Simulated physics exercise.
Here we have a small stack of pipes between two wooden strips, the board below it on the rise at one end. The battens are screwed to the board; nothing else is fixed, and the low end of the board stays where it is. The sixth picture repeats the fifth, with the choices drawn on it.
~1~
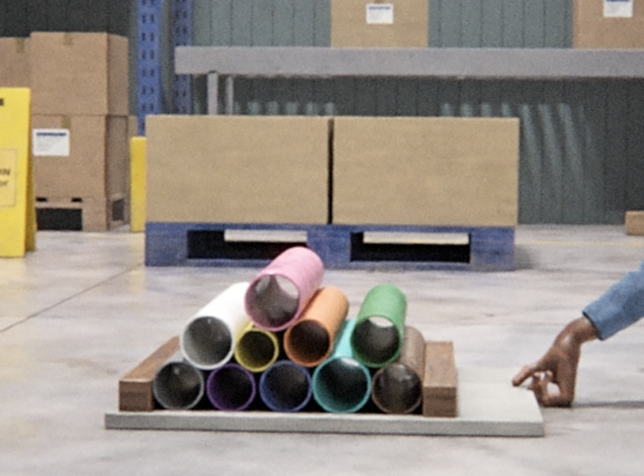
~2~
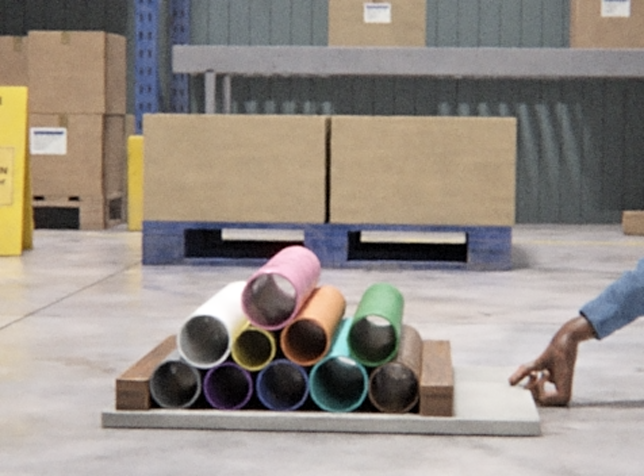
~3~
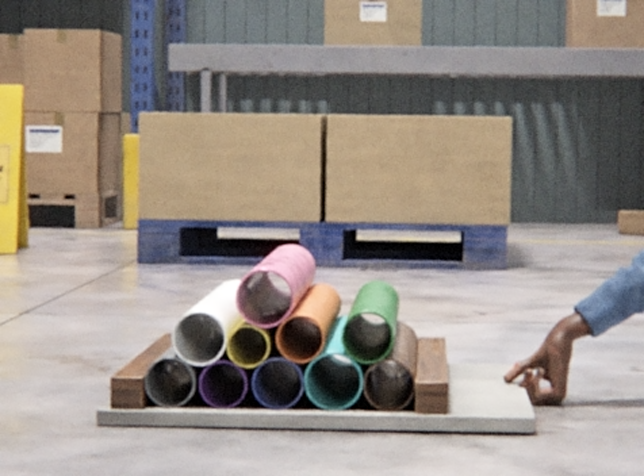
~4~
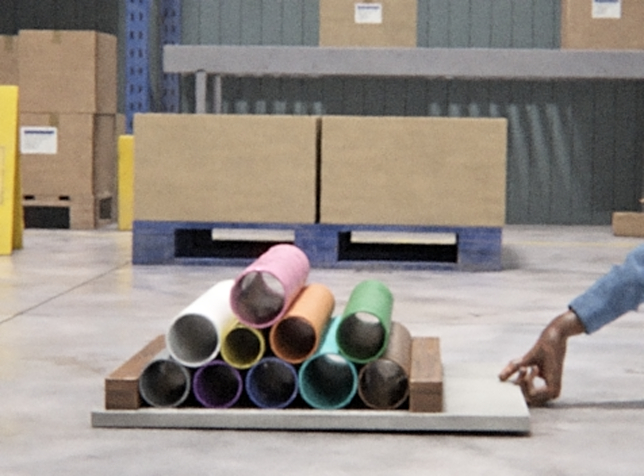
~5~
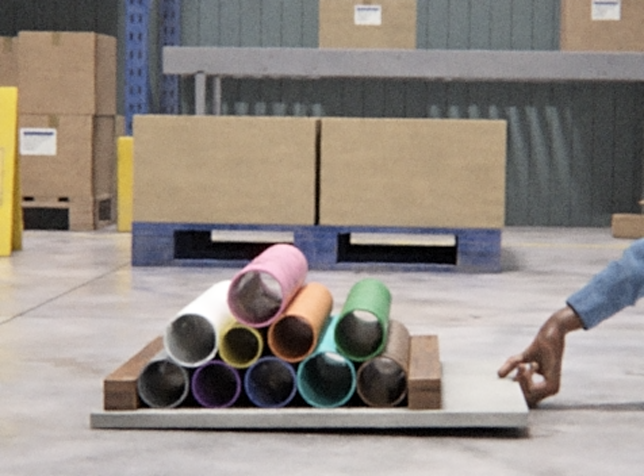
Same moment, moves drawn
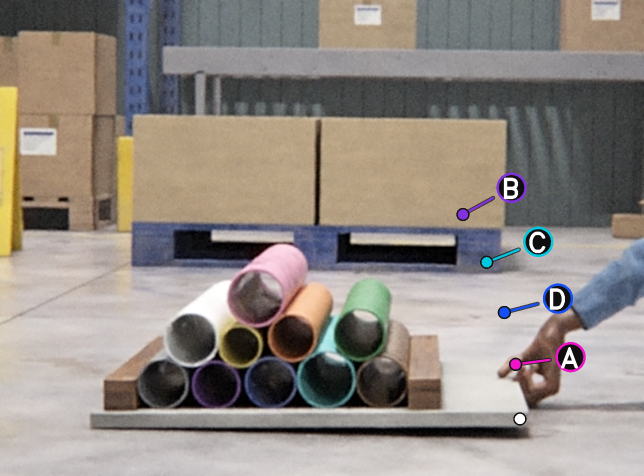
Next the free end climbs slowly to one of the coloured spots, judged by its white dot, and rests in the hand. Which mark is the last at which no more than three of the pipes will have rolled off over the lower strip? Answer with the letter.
C is the limit.
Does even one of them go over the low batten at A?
At A: No.
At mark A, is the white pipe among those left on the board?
Yes, with A.
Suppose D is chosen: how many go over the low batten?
With D, none.
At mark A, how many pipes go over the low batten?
At A the number is none.
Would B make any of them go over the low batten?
Yes.
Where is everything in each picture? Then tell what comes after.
In the first frame, yellow pipe (256, 350); orange pipe (308, 342); green pipe (376, 341).
In the second frame, green pipe (373, 340); pink pipe (270, 300).
In the third frame, board (325, 377); purple pipe (223, 384).
In the fourth frame, board (320, 377); grey pipe (164, 383); blue pipe (273, 383); purple pipe (217, 385).
In the fifth frame, board (319, 376); grey pipe (163, 383); purple pipe (217, 385).
On the marked copy, A at (516, 364); B at (463, 214); C at (487, 262); D at (504, 312); the white dot at (520, 419).
With C. Early on, board at 16°.
Further on, board at 23°.
At the end, board at 23°, two over the low batten (white, pink).
As for the rest, A none over the low batten; B four over the low batten (white, yellow, orange, pink); D none over the low batten.
